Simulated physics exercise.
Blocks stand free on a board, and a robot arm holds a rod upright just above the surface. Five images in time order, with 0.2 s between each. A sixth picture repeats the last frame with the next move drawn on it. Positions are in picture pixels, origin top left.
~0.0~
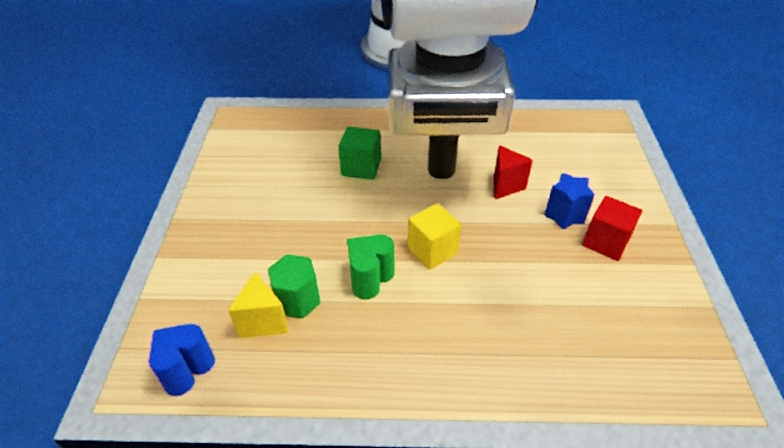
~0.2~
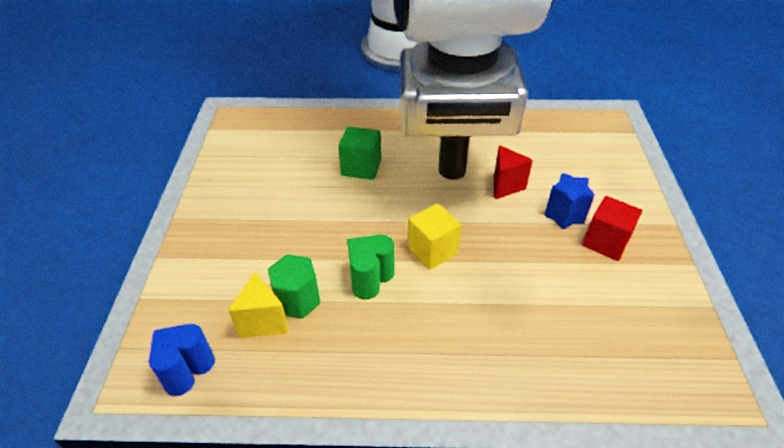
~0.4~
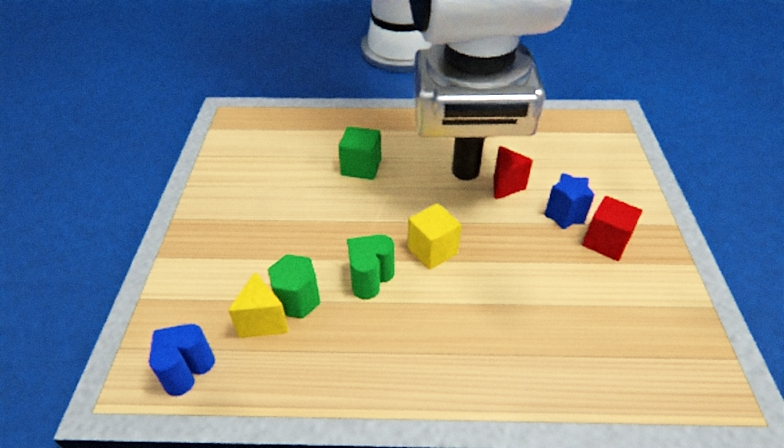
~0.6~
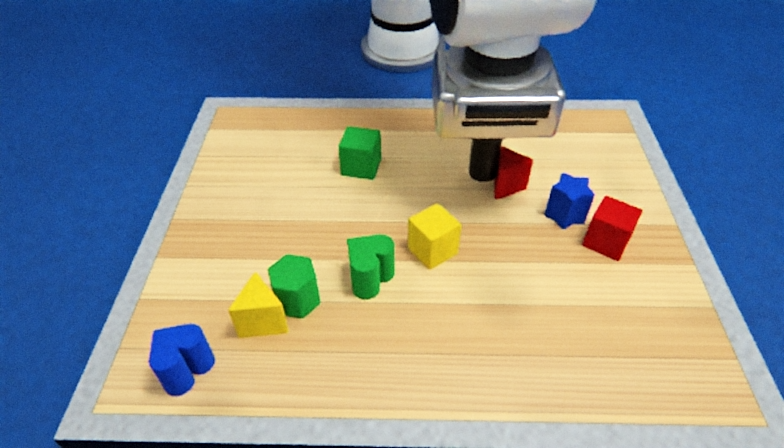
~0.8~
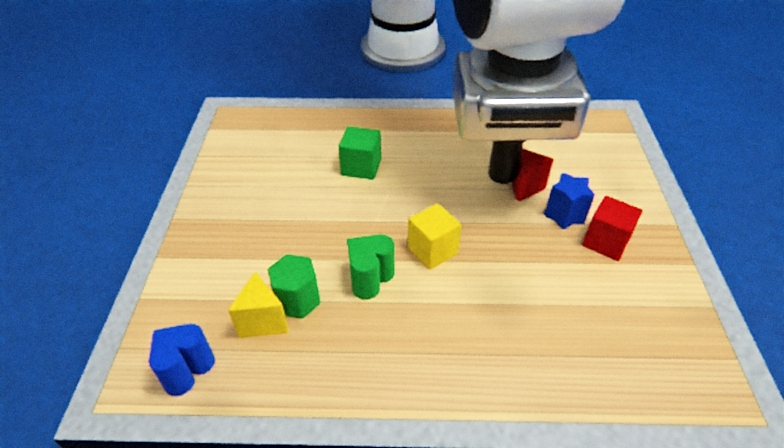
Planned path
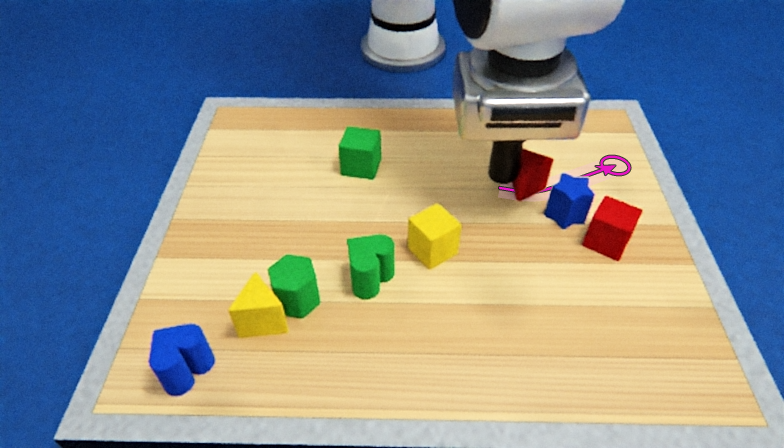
A pale wooden board with a grey border lies on a blue surface, seen from above and in front by a still camera. Green, yellow and blue blocks are scattered from the back to the lower left, with a red triangular piece, blue star and red cube at right. The robot arm slides its dark upright rod rightward, meets the triangular piece and pushes it slightly toward the star.
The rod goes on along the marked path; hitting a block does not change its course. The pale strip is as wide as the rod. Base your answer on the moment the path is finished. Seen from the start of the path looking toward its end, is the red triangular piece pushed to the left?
Answer: No.
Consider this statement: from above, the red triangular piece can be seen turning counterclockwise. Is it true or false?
Verdict: False.
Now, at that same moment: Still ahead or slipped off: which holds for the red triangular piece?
Slid away.
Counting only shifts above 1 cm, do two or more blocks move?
It seems not.
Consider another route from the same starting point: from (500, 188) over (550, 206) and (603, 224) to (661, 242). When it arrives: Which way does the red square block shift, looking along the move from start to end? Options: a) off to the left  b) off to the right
I'll go with b - off to the right.
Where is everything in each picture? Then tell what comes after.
In the first picture, rod tip (442, 170); block tops, red triangular piece (511, 157); blue star-shaped block (574, 185); red square block (618, 212).
In the second picture, rod (452, 171); blocks unchanged.
In the third picture, rod (466, 172); blocks unchanged.
In the fourth picture, rod (482, 173); blocks unchanged.
In the fifth picture, rod (502, 175); red triangular piece (532, 159); blue star-shaped block (574, 185); red square block (618, 212).
Path on the board, from (500, 188) by way of (544, 190) and (581, 178) to (615, 165).
On the path given first. One third of the way, rod (549, 177); red triangular piece (581, 160), turned 15° clockwise; blue star-shaped block (578, 186), turned 15° clockwise.
Two thirds of the way, rod (585, 164); red triangular piece (617, 157), turned 40° clockwise; blue star-shaped block (577, 186), turned 15° clockwise.
At the end, rod (620, 152); red triangular piece (627, 157), turned 65° clockwise; blue star-shaped block (577, 186), turned 15° clockwise; red square block in place.
